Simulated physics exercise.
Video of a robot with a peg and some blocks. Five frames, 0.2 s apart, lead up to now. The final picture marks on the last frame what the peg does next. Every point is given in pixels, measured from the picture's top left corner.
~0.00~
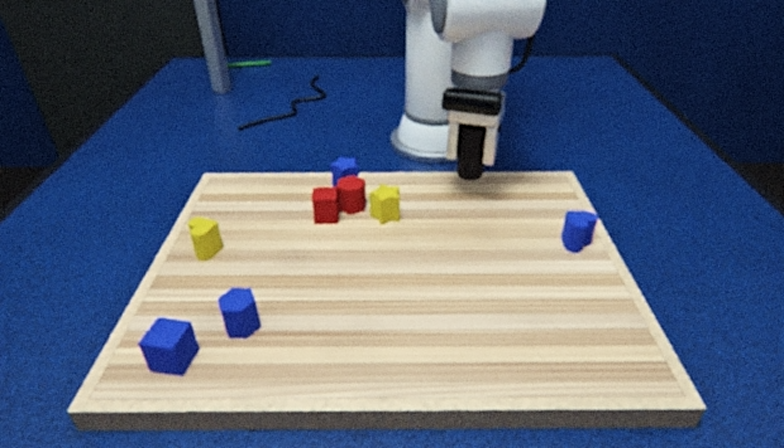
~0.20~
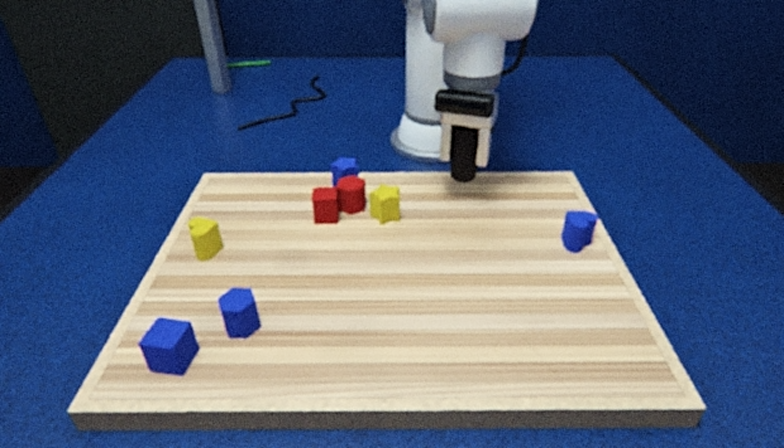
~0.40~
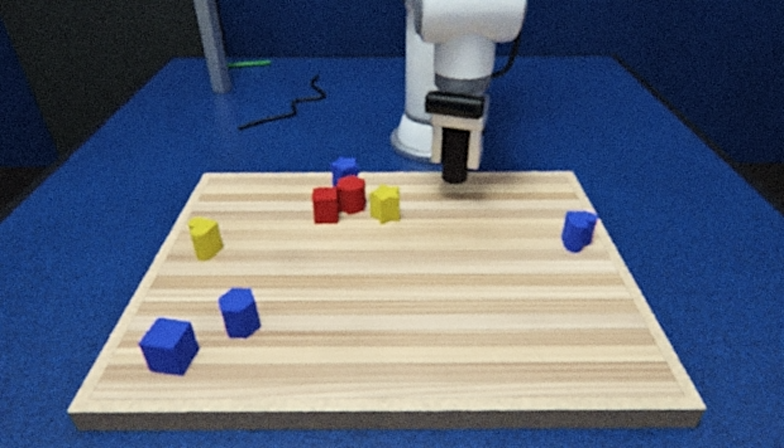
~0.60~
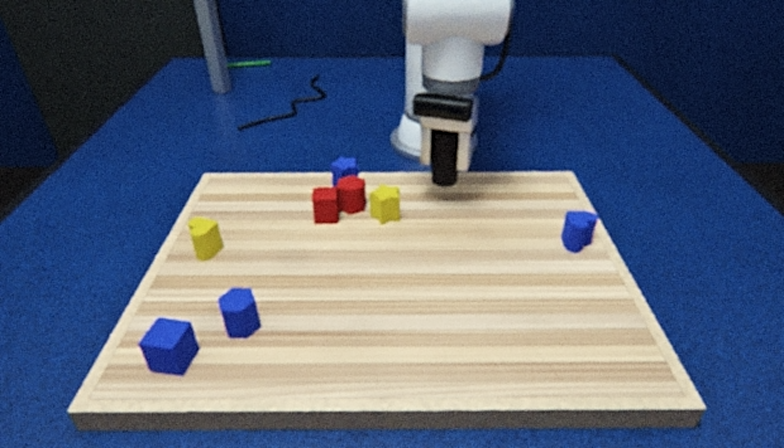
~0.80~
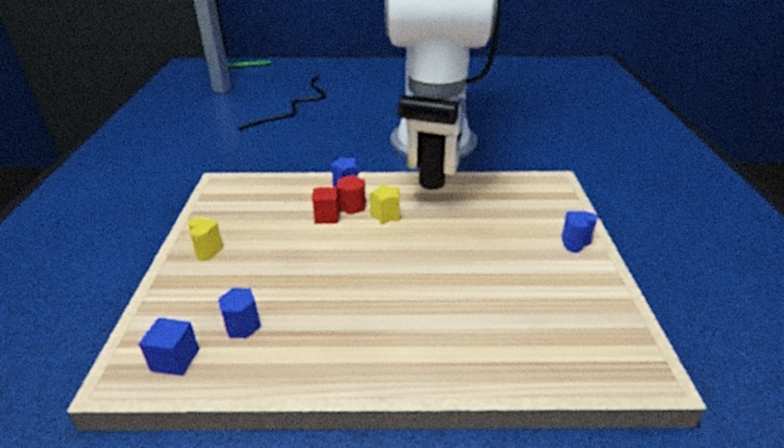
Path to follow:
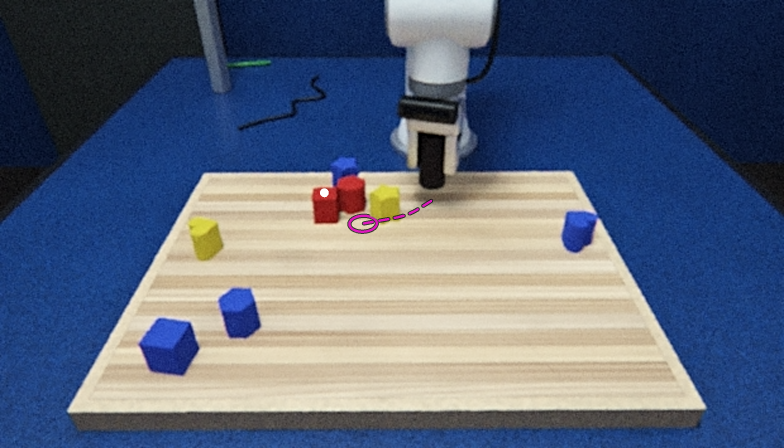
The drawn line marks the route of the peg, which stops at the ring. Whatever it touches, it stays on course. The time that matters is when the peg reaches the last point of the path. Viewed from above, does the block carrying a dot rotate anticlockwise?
I expect so.
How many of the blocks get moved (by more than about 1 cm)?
3 or more blocks.
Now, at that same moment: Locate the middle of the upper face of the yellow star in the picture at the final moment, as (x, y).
It will end up at (336, 200).
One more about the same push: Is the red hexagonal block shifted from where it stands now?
I'd say yes.
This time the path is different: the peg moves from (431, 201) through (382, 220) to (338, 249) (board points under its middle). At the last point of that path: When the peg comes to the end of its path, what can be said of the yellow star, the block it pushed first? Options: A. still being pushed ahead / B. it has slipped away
I choose A.
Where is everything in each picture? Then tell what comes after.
In the first picture, peg tip (470, 175); block tops, red square block (324, 193); red hexagonal block (351, 182); yellow star (386, 191).
In the second picture, peg (463, 177); blocks unchanged.
In the third picture, peg (455, 179); blocks unchanged.
In the fourth picture, peg (444, 181); blocks unchanged.
In the fifth picture, peg (432, 184); red square block (324, 193); red hexagonal block (351, 182); yellow star (386, 191).
Path on the board, from (431, 201) through (403, 216) to (363, 224); the dot is on the red square block.
The first path, step by step. One third of the way, peg (414, 195); nothing pushed yet.
Two thirds of the way, peg (390, 202); red hexagonal block (348, 182); yellow star (364, 195).
At the end, peg (362, 206); red square block (313, 193), turned 25° anticlockwise; red hexagonal block (340, 182), turned 50° clockwise; yellow star (336, 200).
